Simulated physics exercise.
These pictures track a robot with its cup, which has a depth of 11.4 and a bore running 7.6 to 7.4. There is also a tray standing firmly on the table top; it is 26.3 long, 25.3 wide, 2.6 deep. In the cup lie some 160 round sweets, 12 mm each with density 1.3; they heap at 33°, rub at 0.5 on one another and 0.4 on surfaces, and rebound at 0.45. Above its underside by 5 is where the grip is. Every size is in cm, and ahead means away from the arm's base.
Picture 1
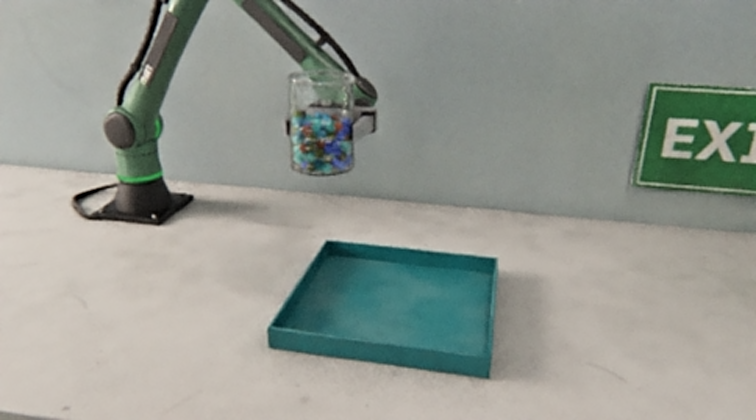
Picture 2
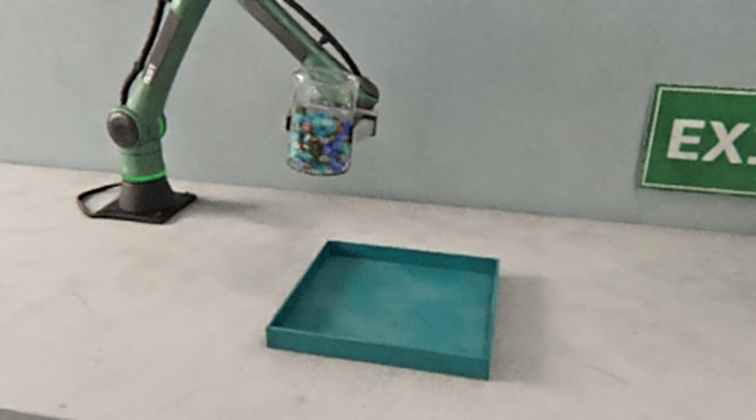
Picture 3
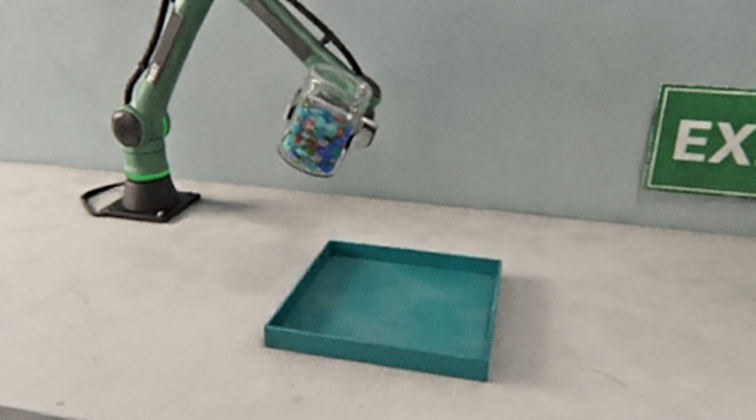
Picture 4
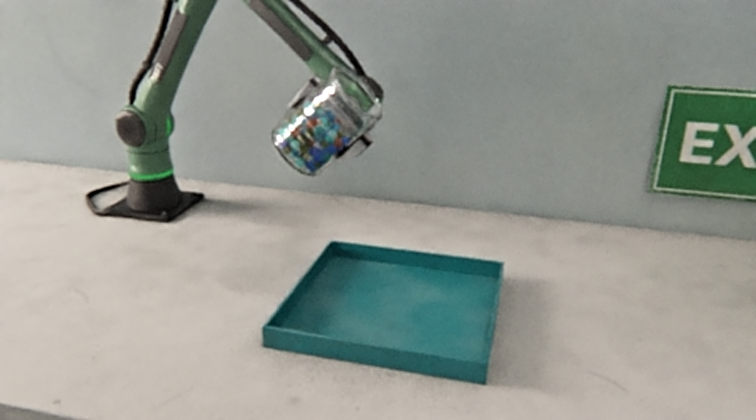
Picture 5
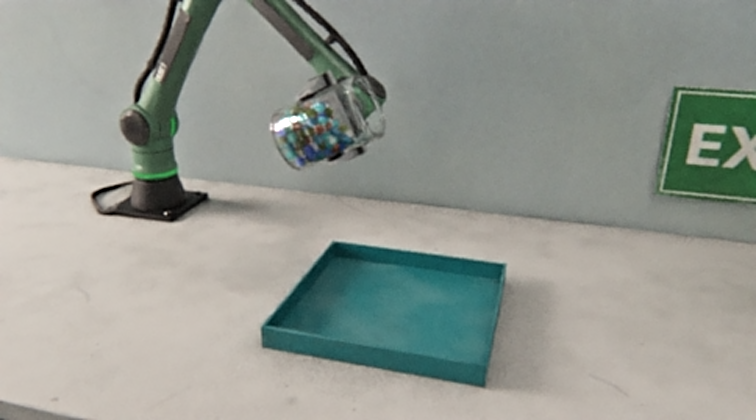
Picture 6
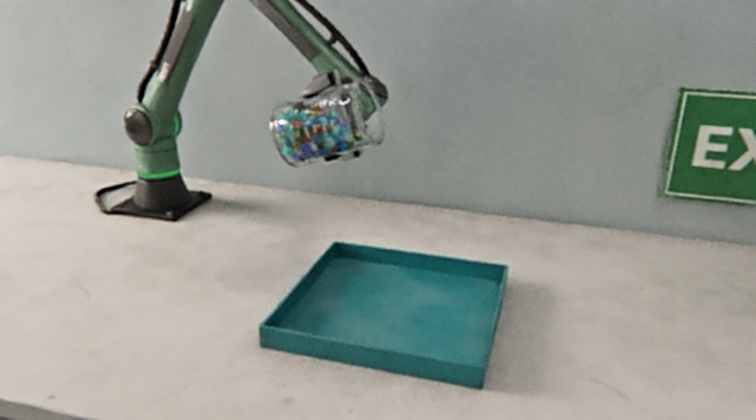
Green robot arm tilting a clear cup of colourful round sweets steadily over to the left above an empty teal tray.
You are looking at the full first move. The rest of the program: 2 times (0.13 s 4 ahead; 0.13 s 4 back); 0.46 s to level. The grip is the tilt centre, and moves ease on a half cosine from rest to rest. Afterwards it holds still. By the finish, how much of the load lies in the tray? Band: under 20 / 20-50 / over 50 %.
Under 20 %.
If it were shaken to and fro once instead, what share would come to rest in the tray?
About 5 per cent in that case.
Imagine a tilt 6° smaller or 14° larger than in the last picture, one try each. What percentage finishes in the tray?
They would come to near 5 and 40 per cent.
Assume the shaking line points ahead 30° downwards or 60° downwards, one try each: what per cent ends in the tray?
0 and 0 %.
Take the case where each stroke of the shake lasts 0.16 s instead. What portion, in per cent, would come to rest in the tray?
5 %.
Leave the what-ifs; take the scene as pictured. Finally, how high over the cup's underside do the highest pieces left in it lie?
It reaches close to 7.5 cm in the end.
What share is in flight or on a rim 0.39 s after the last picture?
2 %.
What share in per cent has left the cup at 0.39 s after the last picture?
Roughly 5 per cent by then.
Then, 0.39 s on, tilted 70° forward, highest piece 26 above the table; 153 in the cup, 2 in the tray, 3 in flight or on a rim.
Then, 0.78 s on, tilted 27° forward, highest piece 29 above the table; 144 in the cup, 13 in the tray, 1 on the table or floor.
Then, 1.18 s on, level, highest piece 27 above the table; 144 in the cup, 13 in the tray, 1 on the table or floor.
Then, 2.23 s on, level, highest piece 27 above the table; 144 in the cup, 13 in the tray, 1 on the table or floor.
In the end, 144 in the cup, 13 in the tray, 1 on the table or floor. That is 8 % in the tray.
